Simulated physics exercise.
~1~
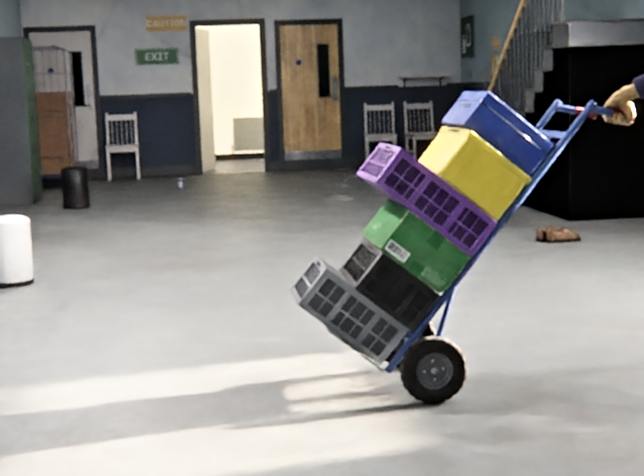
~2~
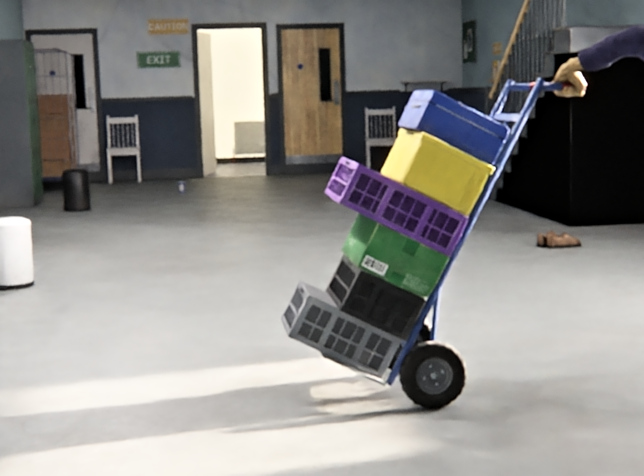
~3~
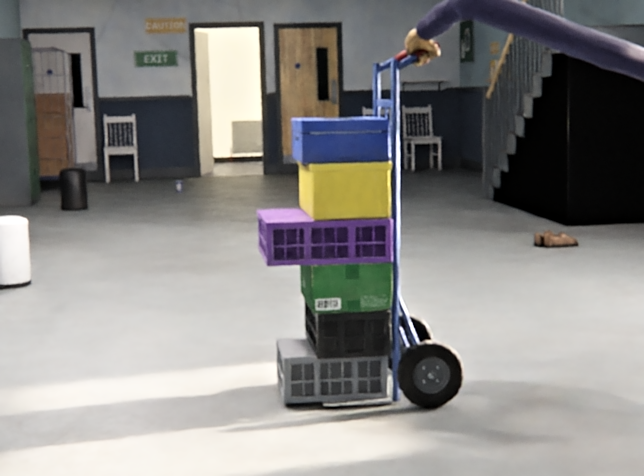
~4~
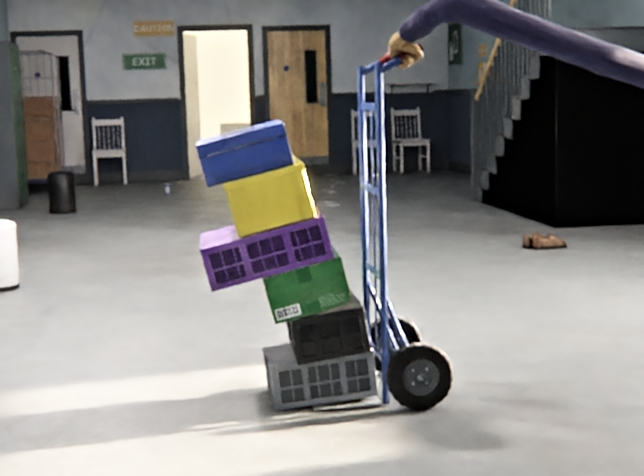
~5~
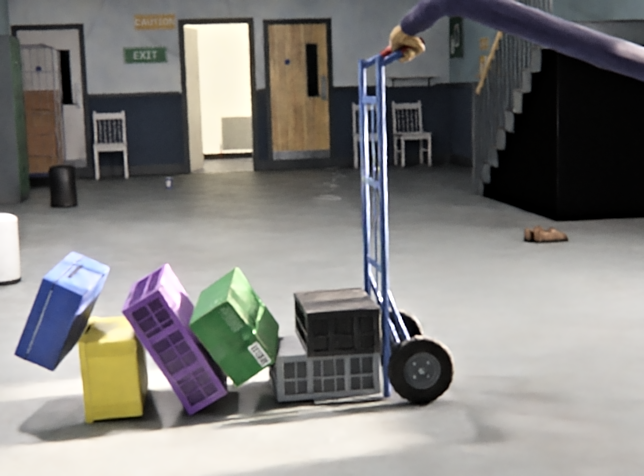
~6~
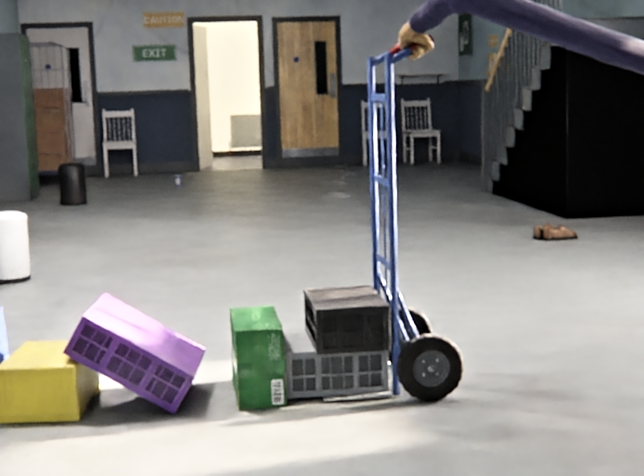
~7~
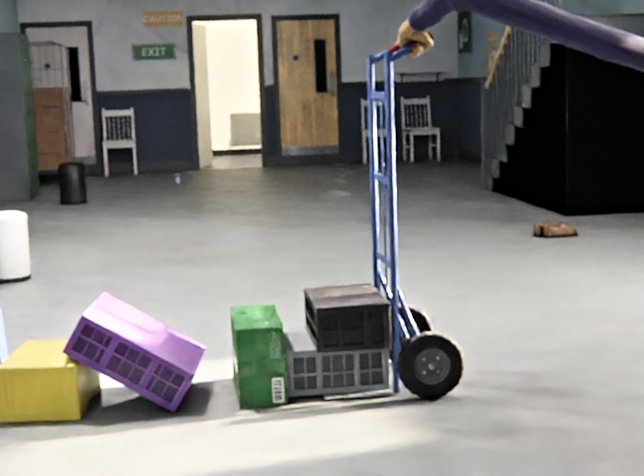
In a grey-floored hall, a gloved hand swung a loaded blue hand truck upright, and the stack pitched left; the blue, yellow, purple and green boxes tumbled to the floor, while the black and grey crates stayed stacked against the truck.
